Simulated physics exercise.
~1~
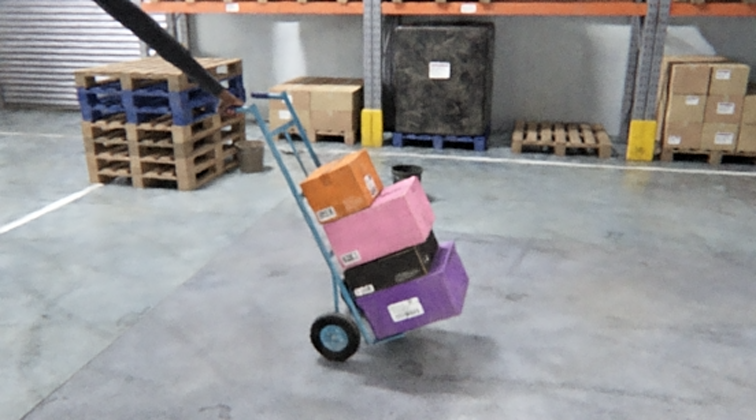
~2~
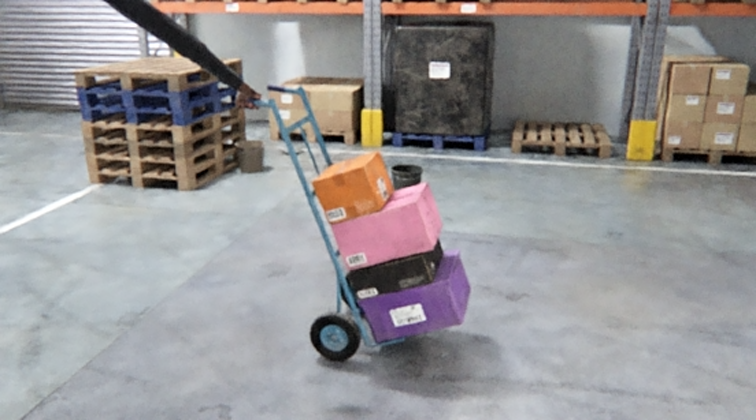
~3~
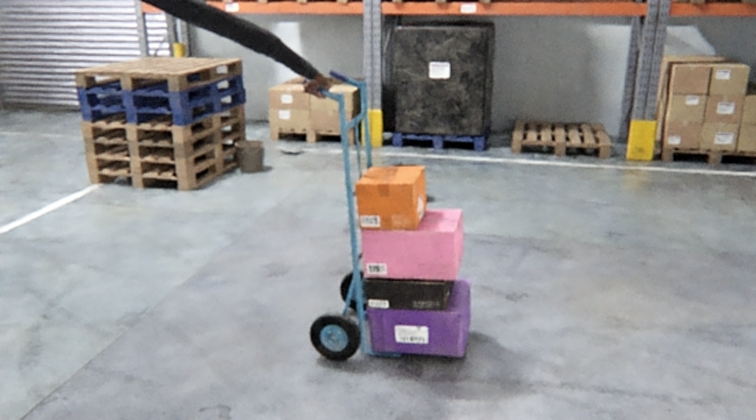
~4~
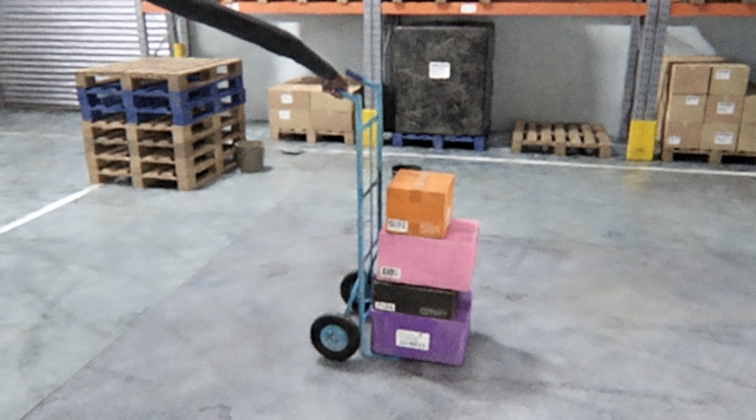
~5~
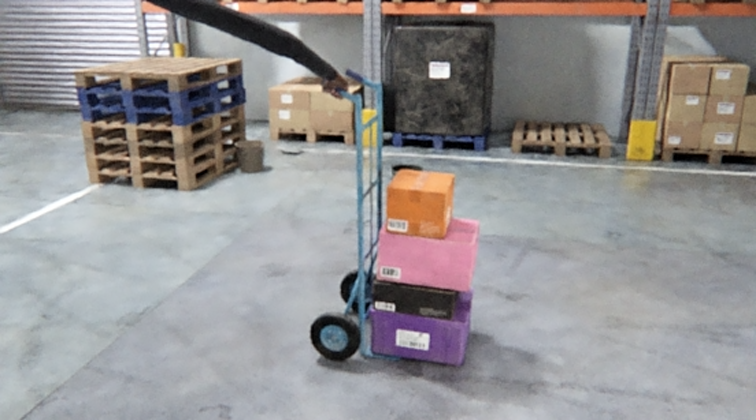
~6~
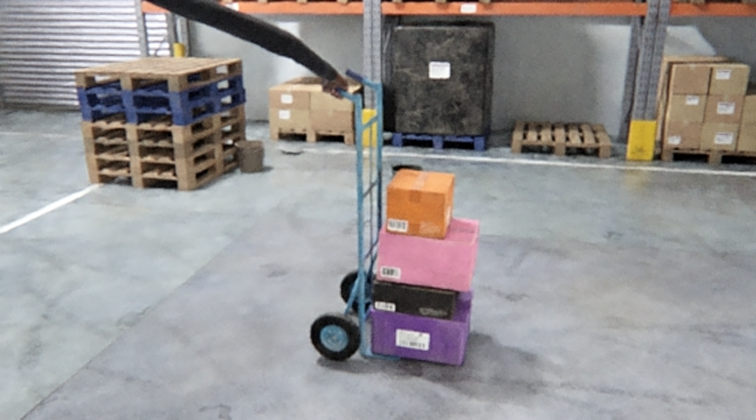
Blue hand truck with four stacked boxes being tipped upright by a dark-sleeved arm, upper boxes shifting slightly right but staying stacked.
